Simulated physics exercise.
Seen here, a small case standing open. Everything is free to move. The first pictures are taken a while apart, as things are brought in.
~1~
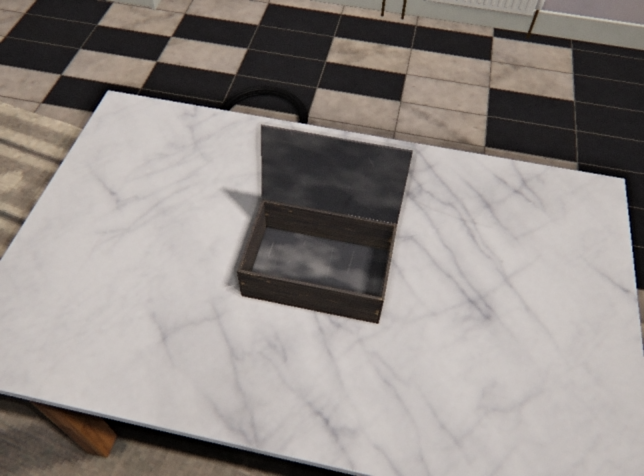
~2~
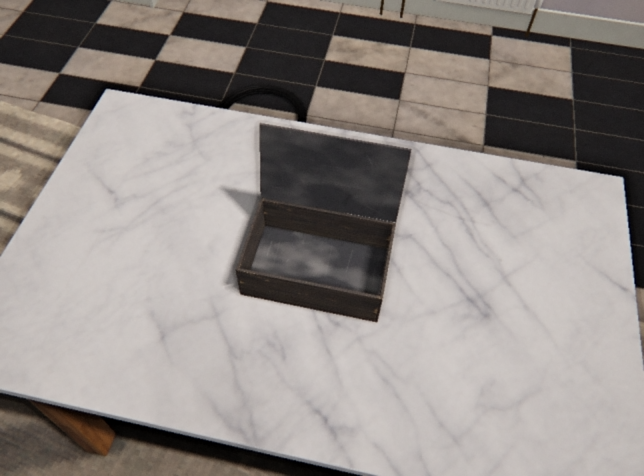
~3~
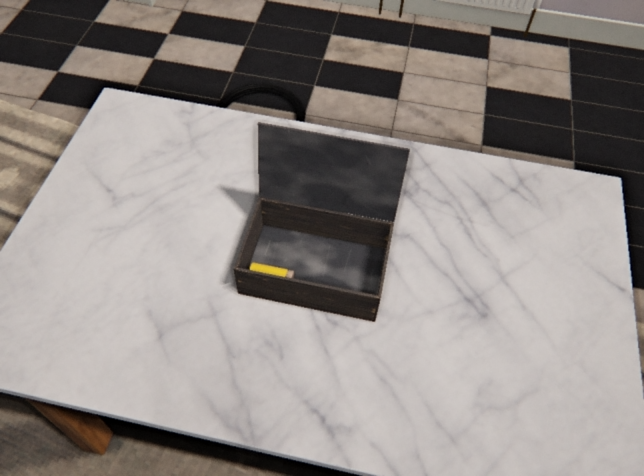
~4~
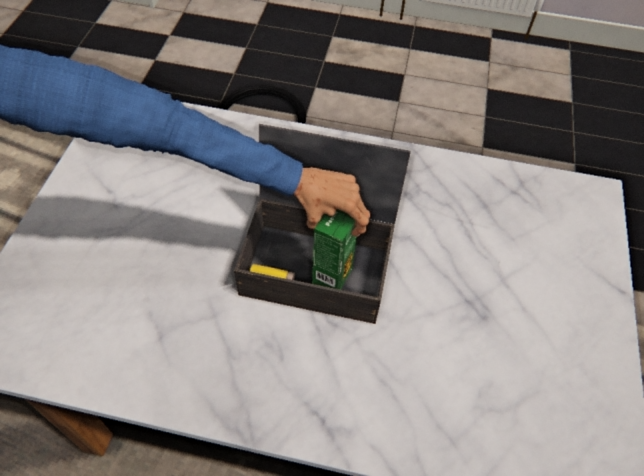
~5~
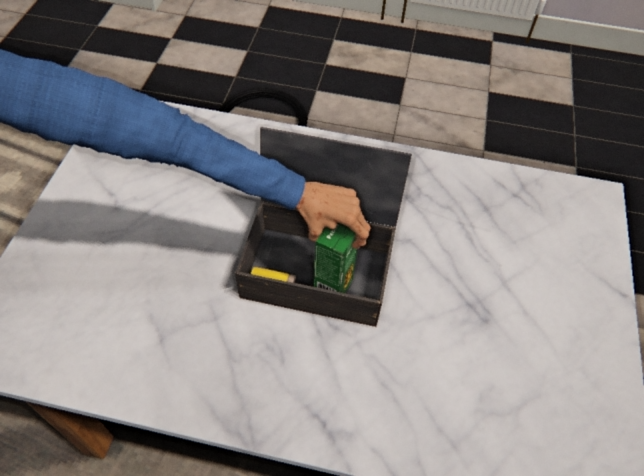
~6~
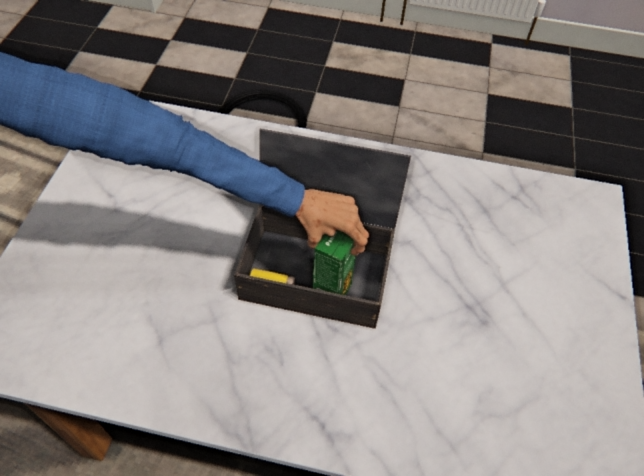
A white marble-patterned table stands on a black and beige checkered floor, seen from above at an angle. A small dark case sits open near the middle with its lid raised at the back, empty until a small yellow item appears inside at the front left. A blue-sleeved arm then reaches in from the left, its hand lowering a green carton slightly into the right side, while the view barely shifts.
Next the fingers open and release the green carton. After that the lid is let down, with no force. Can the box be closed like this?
Here the lid is held up.
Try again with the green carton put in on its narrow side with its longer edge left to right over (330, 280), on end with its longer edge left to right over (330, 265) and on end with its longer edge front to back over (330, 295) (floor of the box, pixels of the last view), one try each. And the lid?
First try: It closes; second try: It stays ajar; third try: It stays ajar.
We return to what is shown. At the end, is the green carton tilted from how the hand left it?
It stays as placed.
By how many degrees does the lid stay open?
About 50°.
Then, 1.10 s on from there, lid starting down.
Then, 1.50 s on from there, lid 66° above the rim.
In the end, lid 51° above the rim; both unmoved. At the end, from the last picture's camera, green carton near (334, 268).
